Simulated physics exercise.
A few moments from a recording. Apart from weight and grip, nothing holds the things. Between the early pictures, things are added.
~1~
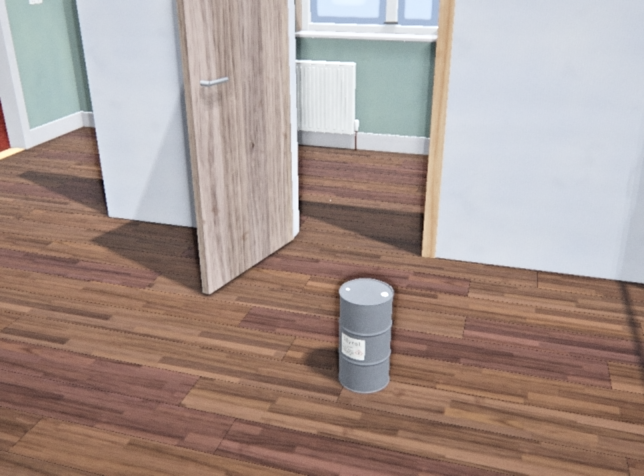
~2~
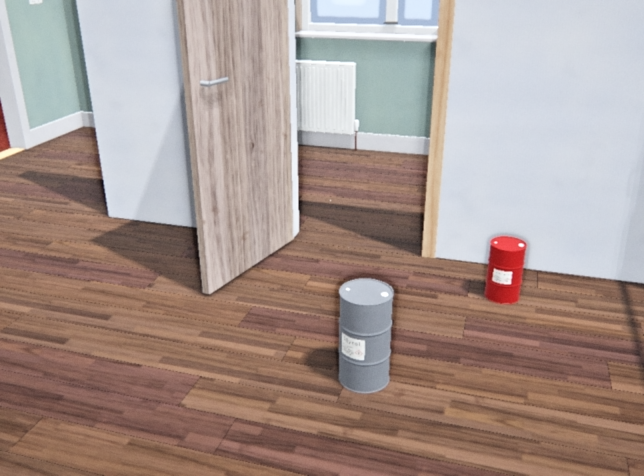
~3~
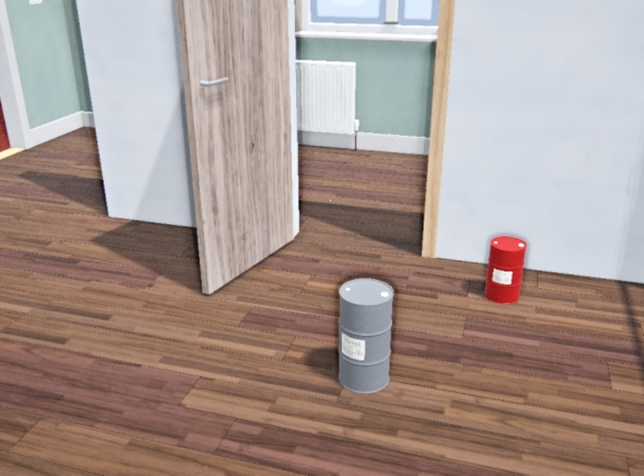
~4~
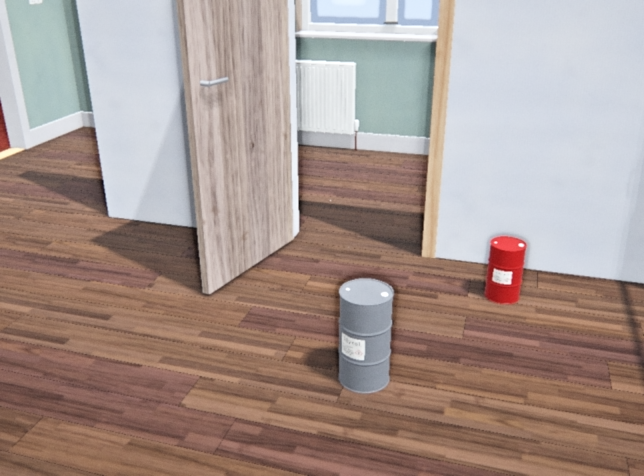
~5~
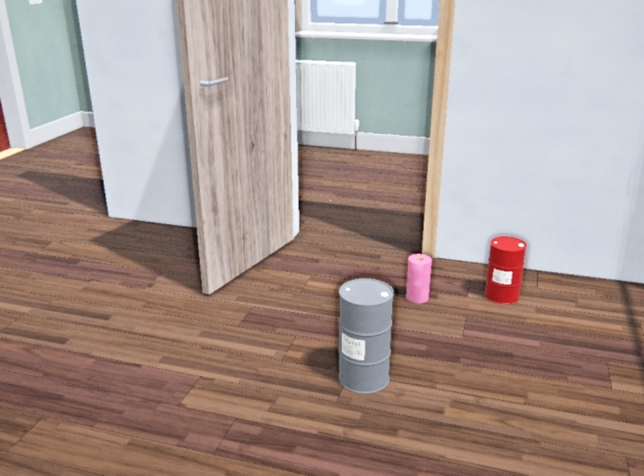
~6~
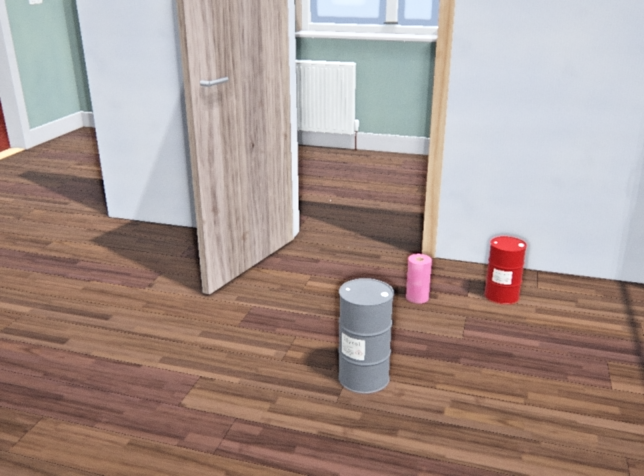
A red canister and then a smaller pink cylinder appear abruptly on the wooden floor of a pale-walled room, seen from a raised, unmoving camera. A grey canister stands in the foreground right of a wide-open wooden door, with a white radiator and green wall beyond the doorway. The red one shows up at right near the wall, the pink one later between the two, and nothing visibly travels.
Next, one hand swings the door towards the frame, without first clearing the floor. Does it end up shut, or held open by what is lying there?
It ends up shut.
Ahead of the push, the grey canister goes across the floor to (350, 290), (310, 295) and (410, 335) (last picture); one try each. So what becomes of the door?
Case one: Gets held up; case two: Gets held up; case three: Swings all the way.
Then, 0.80 s past the last view, door 72° open.
Then, 1.40 s past the last view, door 30° open.
Finally, door 0° open; all 3 still in place. Final places as the last picture's camera would see them, pink roll near (419, 279).
